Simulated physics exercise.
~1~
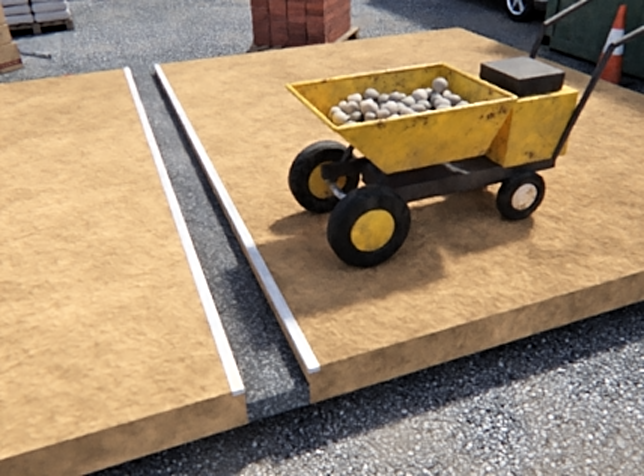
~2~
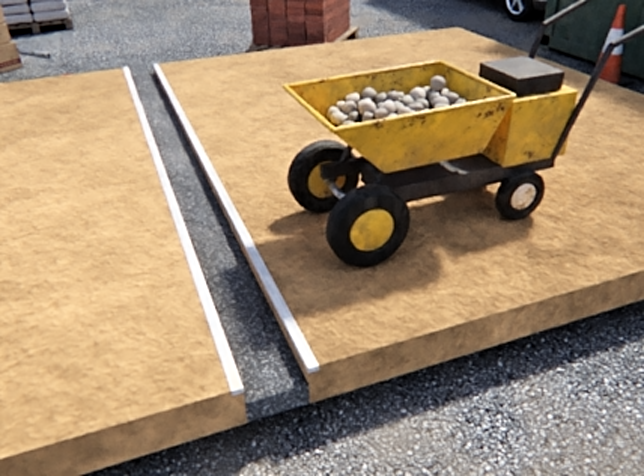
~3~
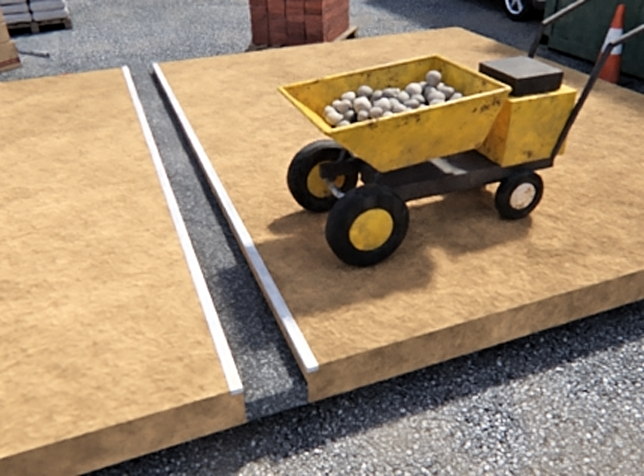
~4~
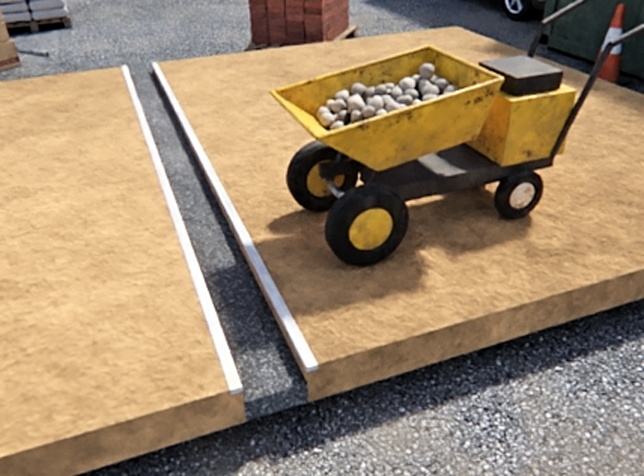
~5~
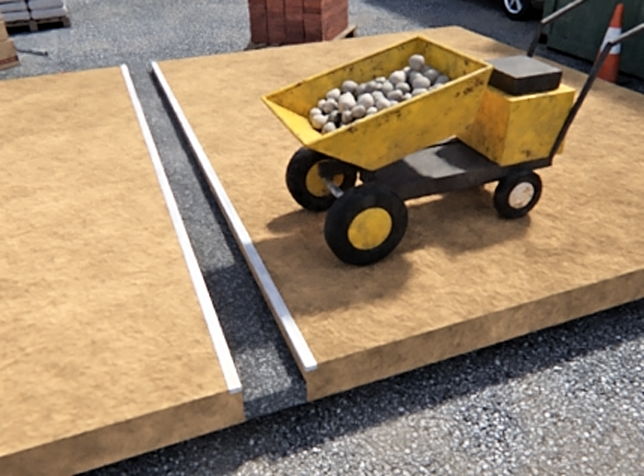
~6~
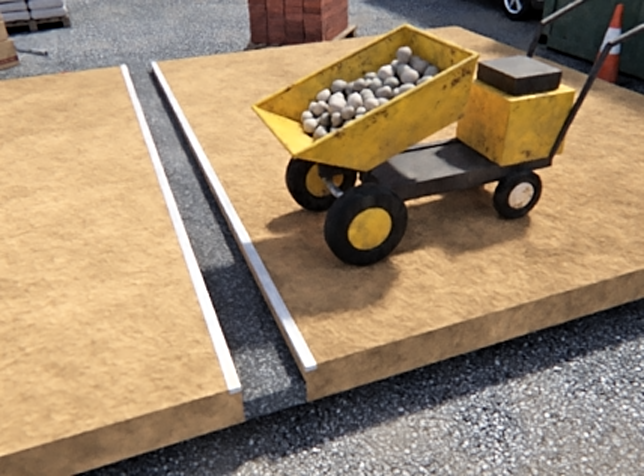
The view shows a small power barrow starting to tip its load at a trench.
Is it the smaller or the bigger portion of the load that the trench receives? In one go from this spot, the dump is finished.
The load will chiefly settle in the trench.
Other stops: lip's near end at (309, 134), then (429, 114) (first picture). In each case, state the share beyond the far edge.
I'd put it at around 70 percent the first time and 0 percent the second.
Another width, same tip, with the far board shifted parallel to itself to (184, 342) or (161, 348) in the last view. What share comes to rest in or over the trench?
For the first it's 90 per cent, for the second 100 per cent.
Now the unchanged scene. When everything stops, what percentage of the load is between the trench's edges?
I'd put that share near 65 per cent.
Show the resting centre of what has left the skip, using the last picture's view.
About pixel (204, 257).
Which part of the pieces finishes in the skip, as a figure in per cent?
0 in a hundred, roughly.
Soon after the last picture, skip tipped steeply; all in the skip.
A little later, skip tipped right over; about two thirds in the skip; about a third in or heaped over the trench; a small part beyond it; a stray few falling.
Later still, skip tipped right over; a stray few in the skip; about two thirds in or heaped over the trench; about a third beyond it.
At rest, skip tipped right over; a stray few in the skip; about two thirds in or heaped over the trench; about a third beyond it.
